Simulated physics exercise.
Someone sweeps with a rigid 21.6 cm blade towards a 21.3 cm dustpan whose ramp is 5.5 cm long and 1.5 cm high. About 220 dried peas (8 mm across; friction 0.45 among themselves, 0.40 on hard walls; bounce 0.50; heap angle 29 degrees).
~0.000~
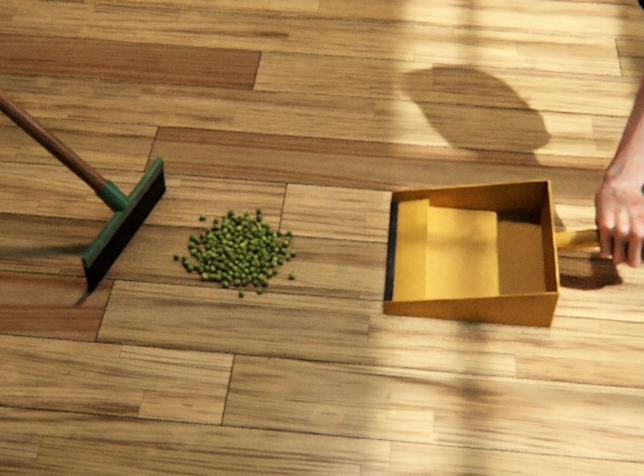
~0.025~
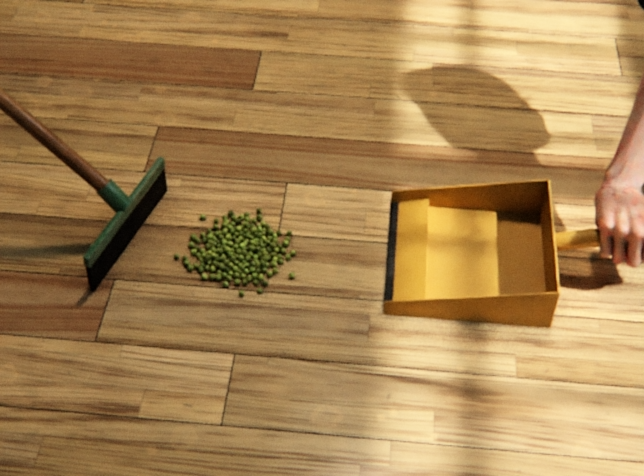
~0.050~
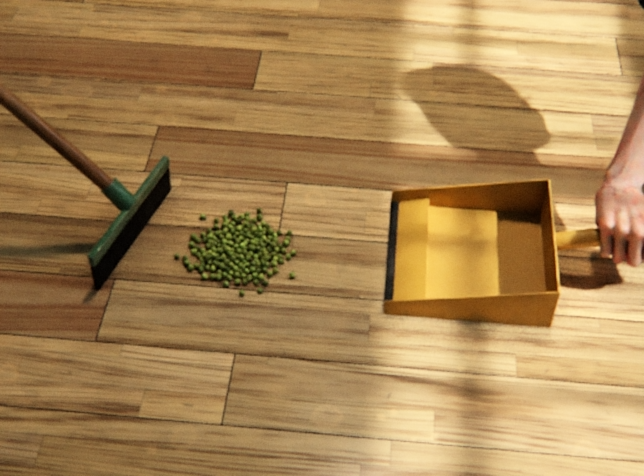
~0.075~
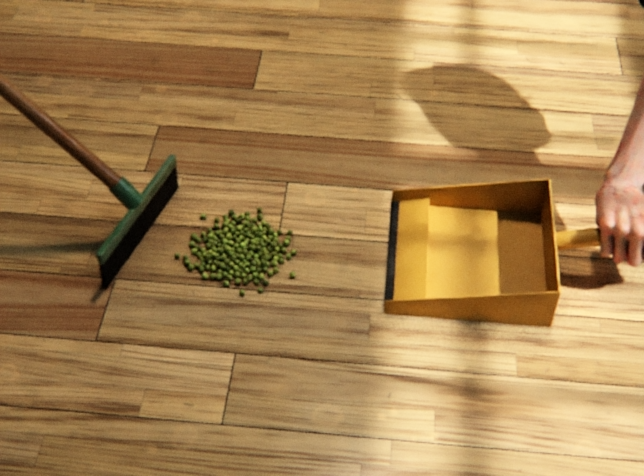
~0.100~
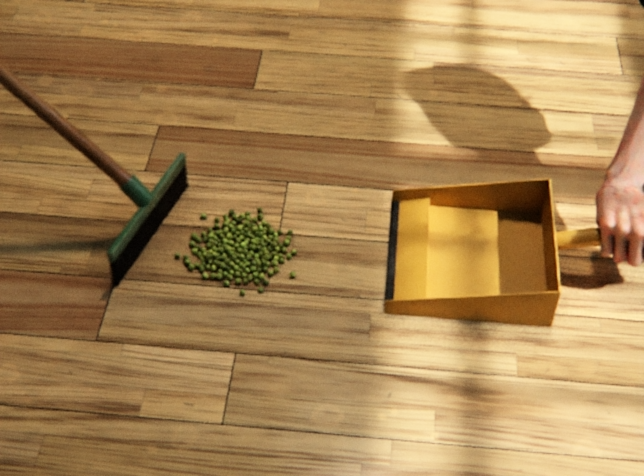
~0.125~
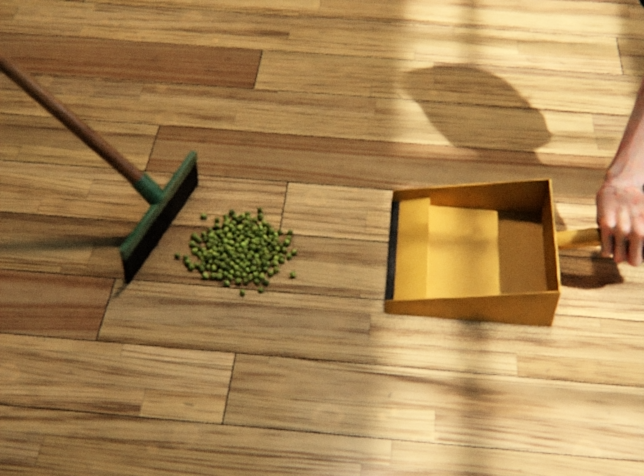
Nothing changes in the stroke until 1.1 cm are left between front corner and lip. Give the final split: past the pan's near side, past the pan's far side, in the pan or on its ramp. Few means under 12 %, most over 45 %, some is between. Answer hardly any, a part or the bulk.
Past the pan's near side: Hardly any; past the pan's far side: Hardly any; in the pan or on its ramp: Hardly any.
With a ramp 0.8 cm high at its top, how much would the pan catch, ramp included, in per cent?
It would be near 0 per cent.
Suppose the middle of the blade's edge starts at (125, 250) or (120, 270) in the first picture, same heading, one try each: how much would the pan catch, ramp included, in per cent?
About 5 and 10 per cent.
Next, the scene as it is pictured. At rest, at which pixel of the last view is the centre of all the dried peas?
At about (330, 265).
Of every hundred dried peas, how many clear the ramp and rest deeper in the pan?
Some 0 per cent.
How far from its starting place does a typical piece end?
Roughly 12 cm.
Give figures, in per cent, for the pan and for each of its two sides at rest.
Near side 5, far side 5, pan 0.
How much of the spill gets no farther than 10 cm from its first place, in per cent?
About 45 per cent.
Then, at 0.36 s, middle of the blade 18 cm from the lip; 0 % over the lip, far side 0 %, near side 0 %.
After 0.52 s, middle of the blade 9 cm from the lip; 0 % over the lip, far side 5 %, near side 5 %.
After 0.80 s, middle of the blade 4 cm from the lip; 5 % over the lip, far side 5 %, near side 5 %.
At rest (1.5 s), near side 5 %, far side 5 %, pan 0 %, in front of the lip or behind the blade 85 %.
